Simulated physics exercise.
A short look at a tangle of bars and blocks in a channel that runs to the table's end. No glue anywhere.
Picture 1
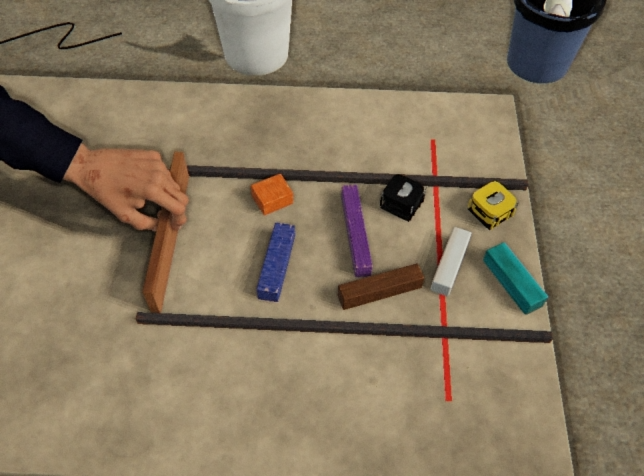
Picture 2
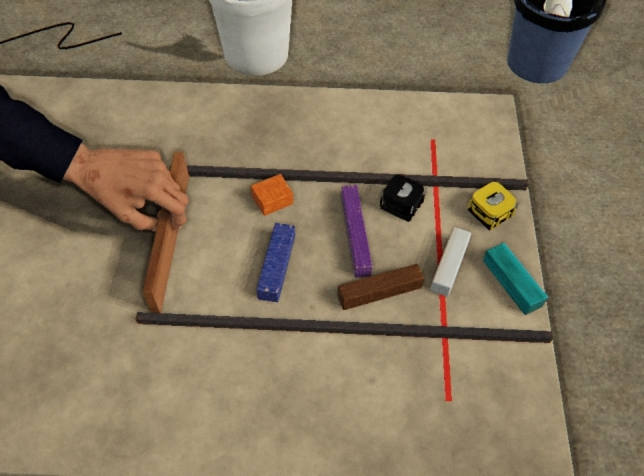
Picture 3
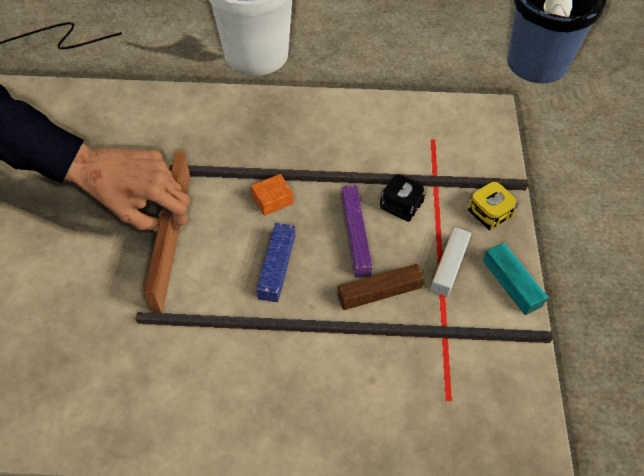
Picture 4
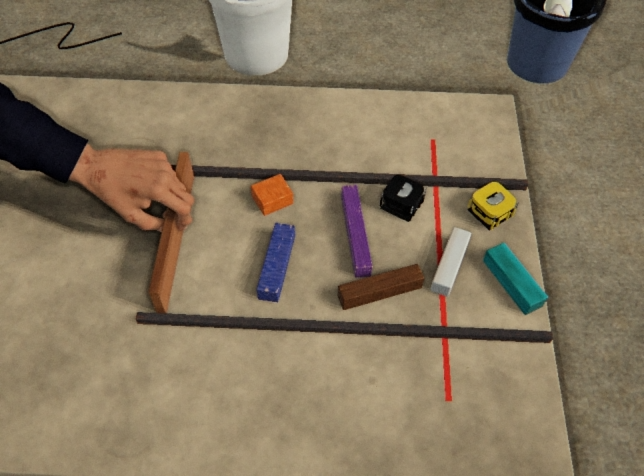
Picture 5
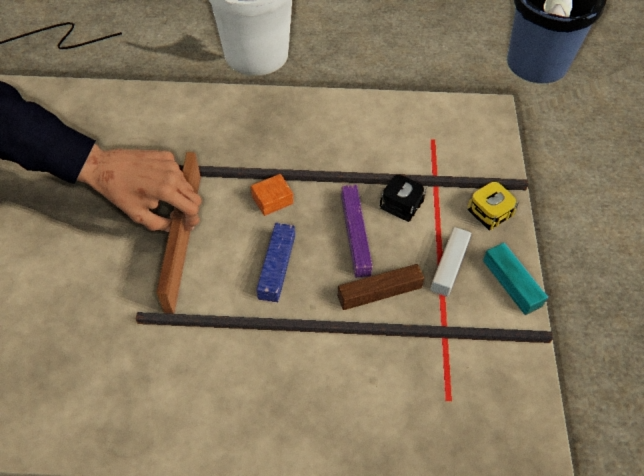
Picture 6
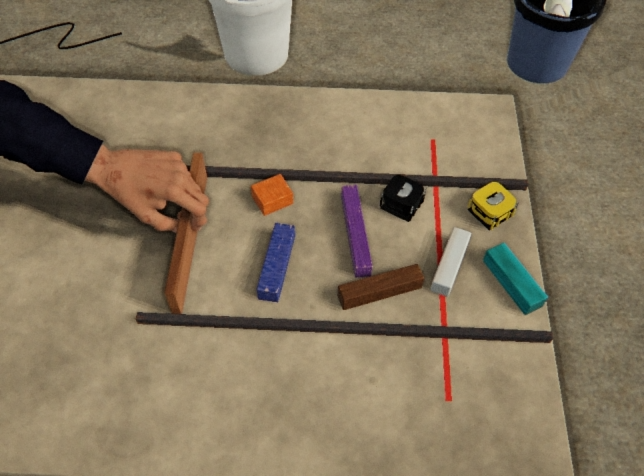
A hand slides a wooden board slightly right behind scattered bars and blocks between rails.
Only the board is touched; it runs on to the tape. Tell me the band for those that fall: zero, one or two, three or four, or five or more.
In the end the number that fall off is one or two.
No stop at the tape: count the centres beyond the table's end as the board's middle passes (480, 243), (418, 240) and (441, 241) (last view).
It would be 4, 0 and 1.
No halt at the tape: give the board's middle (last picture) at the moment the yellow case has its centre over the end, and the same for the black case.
About (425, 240), and (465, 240) for the other.
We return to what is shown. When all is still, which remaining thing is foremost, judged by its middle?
The turquoise stick ends nearest.
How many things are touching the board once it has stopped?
The number is 2.
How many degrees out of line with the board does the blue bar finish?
About 0°.
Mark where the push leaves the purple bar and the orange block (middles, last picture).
About (478, 235), and the other about (455, 208).
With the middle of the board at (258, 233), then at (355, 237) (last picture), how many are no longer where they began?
First 1, then 6.
Soon after, none off yet; turquoise stick at rest near (515, 278); yellow case at rest near (492, 206); white stick at rest near (451, 261).
In the end, the number that fall off is one or two; gone, yellow case.
